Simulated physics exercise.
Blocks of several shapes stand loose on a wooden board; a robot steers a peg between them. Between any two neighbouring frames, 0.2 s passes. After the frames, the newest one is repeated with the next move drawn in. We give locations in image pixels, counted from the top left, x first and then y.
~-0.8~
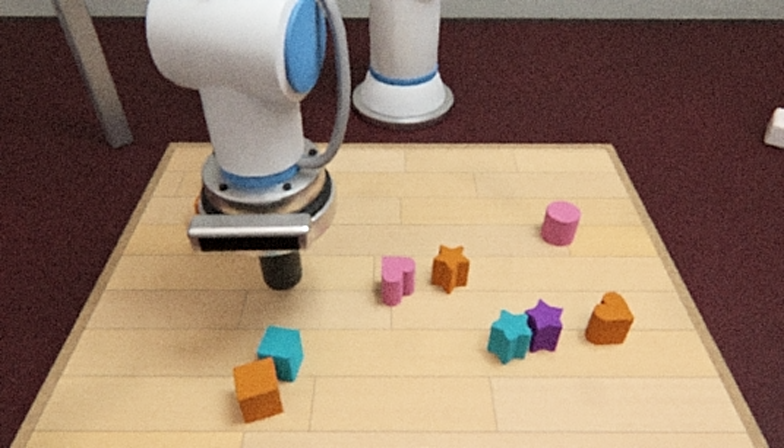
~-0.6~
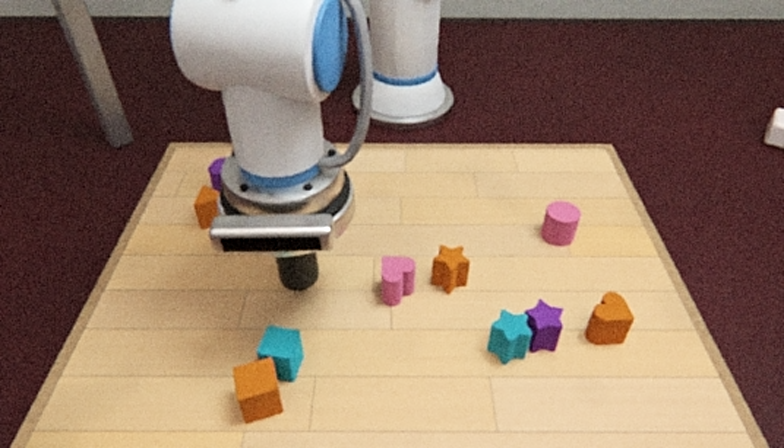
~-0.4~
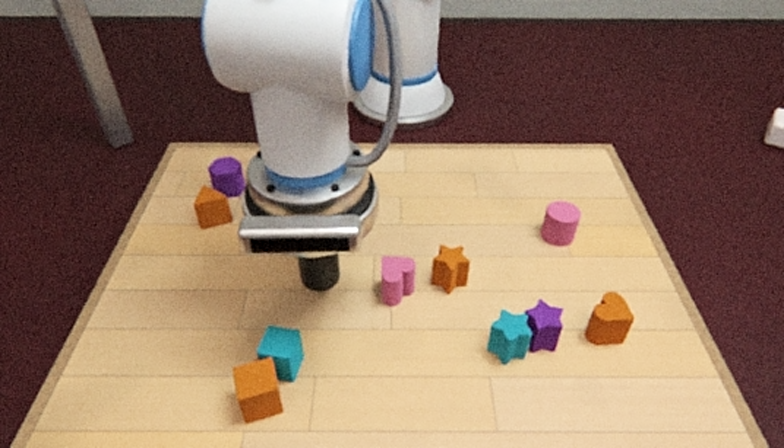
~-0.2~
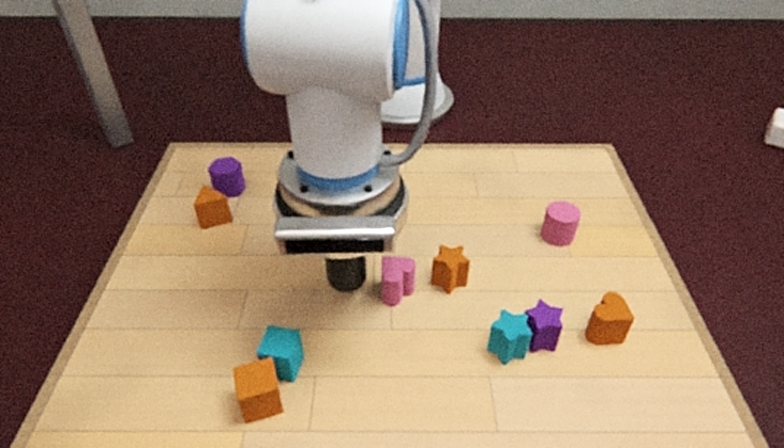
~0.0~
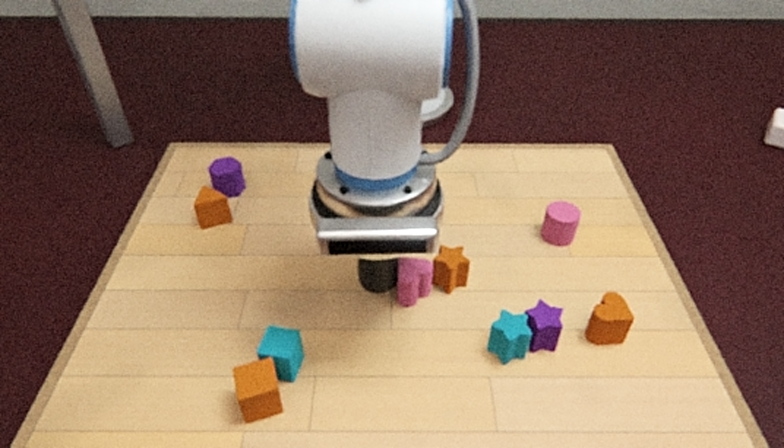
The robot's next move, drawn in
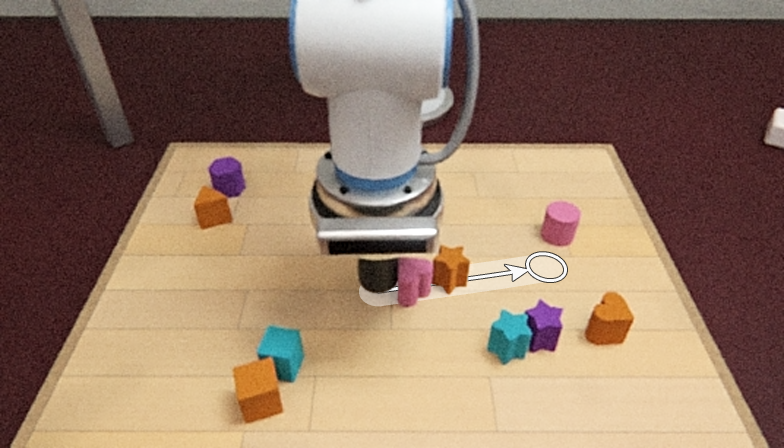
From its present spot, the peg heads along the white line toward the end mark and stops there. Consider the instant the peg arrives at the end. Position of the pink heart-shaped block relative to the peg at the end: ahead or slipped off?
By then it is beside or behind the peg.
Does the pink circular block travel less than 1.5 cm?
Yes, I think so.
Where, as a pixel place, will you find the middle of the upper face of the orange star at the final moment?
Its top middle: (577, 231).
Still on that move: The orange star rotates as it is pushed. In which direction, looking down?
The turn is anti-clockwise.
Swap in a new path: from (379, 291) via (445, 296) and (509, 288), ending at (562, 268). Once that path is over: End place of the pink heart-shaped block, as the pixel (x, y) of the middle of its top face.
It should be at about (564, 278).
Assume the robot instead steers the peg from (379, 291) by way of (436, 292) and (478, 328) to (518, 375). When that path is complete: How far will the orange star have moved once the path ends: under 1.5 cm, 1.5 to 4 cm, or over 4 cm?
The distance will be 1.5 to 4 cm.
The line goes from (379, 291) directly to (546, 267).
What follows on the original path. One third of the way, peg (437, 272); pink heart-shaped block (468, 273), turned 40° clockwise; orange star (473, 248), turned 20° anticlockwise.
Two thirds of the way, peg (495, 264); pink heart-shaped block (489, 278), turned 75° clockwise; orange star (524, 240), turned 50° anticlockwise.
At the end, peg (549, 256); pink heart-shaped block (489, 278), turned 75° clockwise; orange star (577, 231), turned 55° anticlockwise; purple star unmoved; pink circular block (568, 208).
